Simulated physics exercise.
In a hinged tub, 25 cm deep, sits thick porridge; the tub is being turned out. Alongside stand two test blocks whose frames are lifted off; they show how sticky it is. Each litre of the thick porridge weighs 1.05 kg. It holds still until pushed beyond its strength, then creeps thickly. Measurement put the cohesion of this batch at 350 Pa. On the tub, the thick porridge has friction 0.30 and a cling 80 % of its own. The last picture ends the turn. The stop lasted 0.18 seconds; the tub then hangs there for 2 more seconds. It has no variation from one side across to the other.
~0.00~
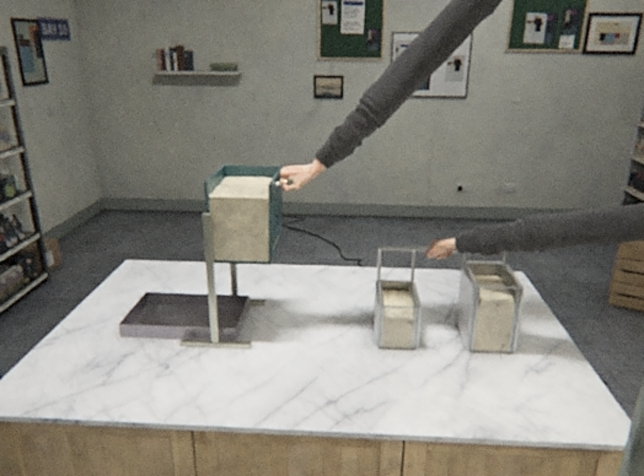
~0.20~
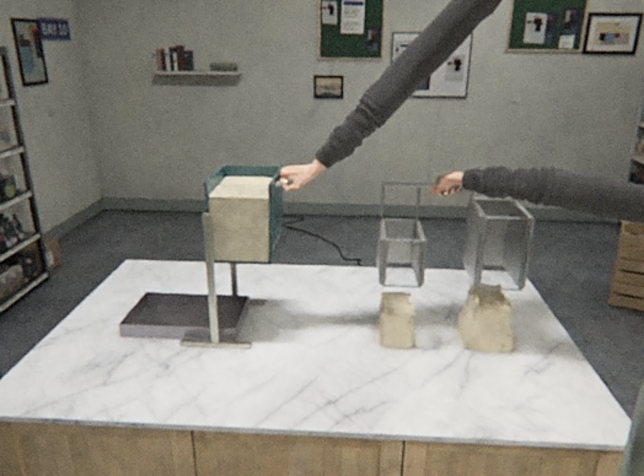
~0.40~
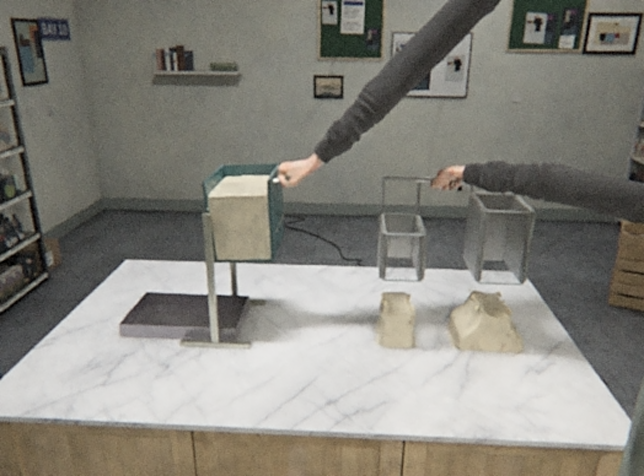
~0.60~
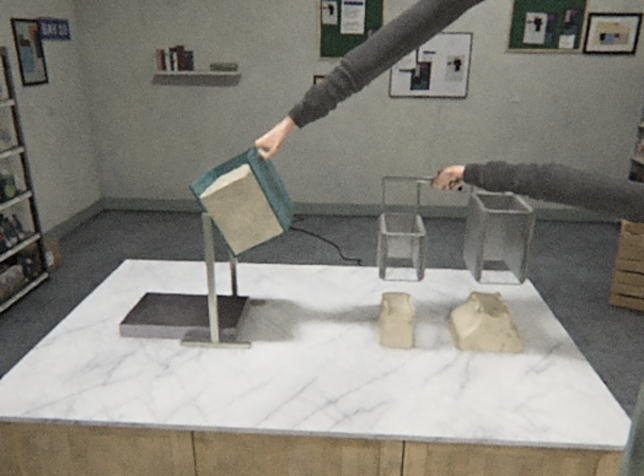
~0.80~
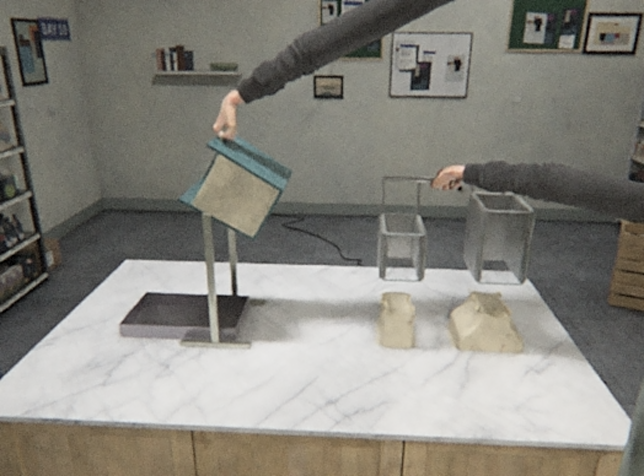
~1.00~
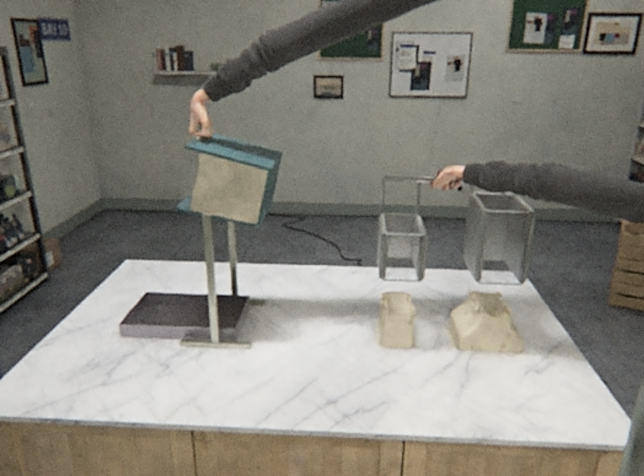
The clip opens on a marble-topped table with a hinged tub of thick porridge and two filled clear boxes. One hand lifts both boxes off, leaving a small block and a larger one that slumps wider. Another hand then turns the tub leftward well onto its side, the porridge staying inside.
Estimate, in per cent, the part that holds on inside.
The part holding on inside is about 100 %.
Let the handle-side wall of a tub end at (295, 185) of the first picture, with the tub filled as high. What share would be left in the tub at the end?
Some 65 percent would still be in the tub at the end.
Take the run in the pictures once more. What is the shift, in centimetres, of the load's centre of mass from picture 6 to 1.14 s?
It has moved around 0 centimetres.
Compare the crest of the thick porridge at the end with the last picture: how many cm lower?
The top ends up some 0 cm below its level in the last picture.
After 1.14 s, the tub is at 77 degrees and holds 100 %.
After 1.31 s, the tub is at 77 degrees and holds 100 %.
After 1.48 s, the tub is at 77 degrees and holds 100 %.
After 1.65 s, the tub is at 77 degrees and holds 100 %.
After 3.00 s, at the end, the tub is at 77 degrees and holds 100 %.
